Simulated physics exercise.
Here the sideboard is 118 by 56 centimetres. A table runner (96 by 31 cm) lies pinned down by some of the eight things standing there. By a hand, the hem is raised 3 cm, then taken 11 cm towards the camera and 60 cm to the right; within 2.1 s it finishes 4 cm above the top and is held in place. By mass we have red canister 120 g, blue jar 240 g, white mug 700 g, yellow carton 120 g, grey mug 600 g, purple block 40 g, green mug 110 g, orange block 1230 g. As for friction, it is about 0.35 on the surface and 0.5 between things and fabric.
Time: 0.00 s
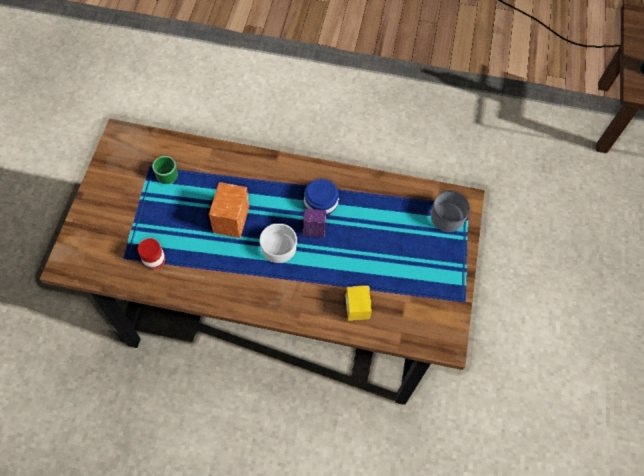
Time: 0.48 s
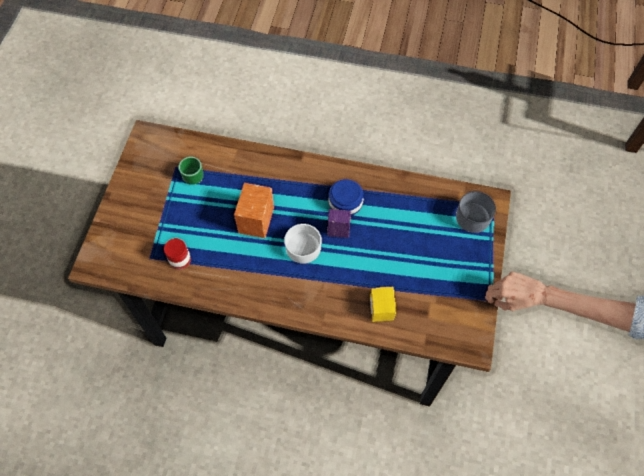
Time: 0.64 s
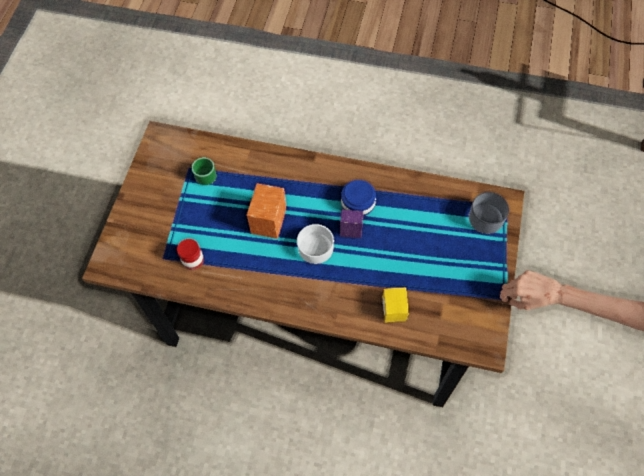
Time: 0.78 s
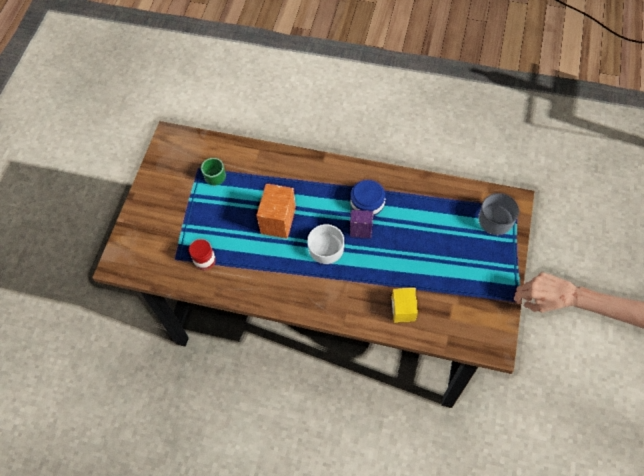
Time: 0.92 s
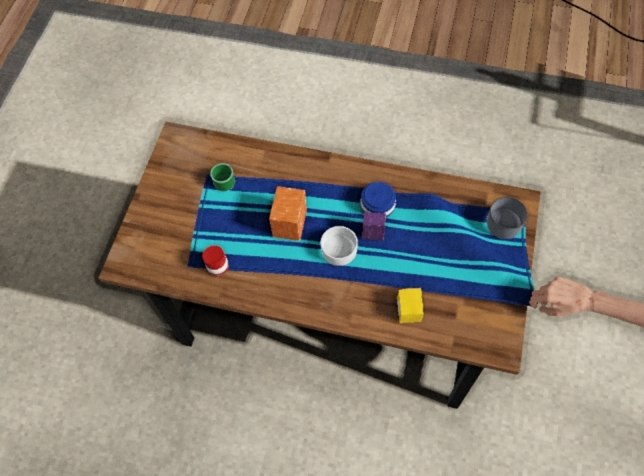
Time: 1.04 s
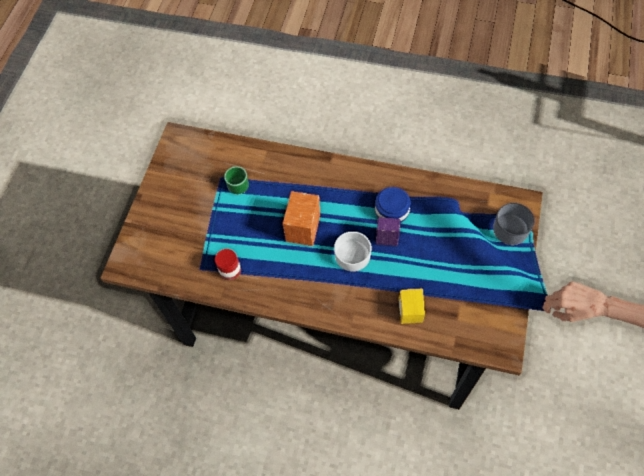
A blue striped runner slid right across a wooden table after a hand reached in and pulled its corner, creasing and carrying the orange block and white mug along, while the yellow carton stayed put.
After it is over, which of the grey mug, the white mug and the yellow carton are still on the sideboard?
Here: The grey mug is not, the white mug is not, the yellow carton is not.
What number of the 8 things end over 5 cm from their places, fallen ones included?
That gives 8.
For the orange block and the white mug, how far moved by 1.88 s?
Orange block: Close to 40 cm; white mug: Close to 40 cm.
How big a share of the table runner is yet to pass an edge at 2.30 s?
Around 45 percent.
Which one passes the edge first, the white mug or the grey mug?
I'd say the grey one.
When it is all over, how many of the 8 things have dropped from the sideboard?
After counting, the figure is 8.
After 1.5 s, 80 % of the table runner is still over the top; white mug 22 cm off its start, grey mug 17 cm off its start, yellow carton 2 cm off its start.
After 1.9 s, 60 % of the table runner is still over the top; white mug 40 cm off its start, grey mug over the edge, yellow carton 9 cm off its start.
After 2.3 s, 45 % of the table runner is still over the top; white mug 56 cm off its start at (530, 315), grey mug over the edge, yellow carton 15 cm off its start at (456, 343).
After 2.7 s, 30 % of the table runner is still over the top; white mug over the edge, grey mug over the edge, yellow carton over the edge.
After 4.3 s, 0 % of the table runner is still over the top; white mug over the edge, grey mug over the edge, yellow carton over the edge, green mug over the edge.
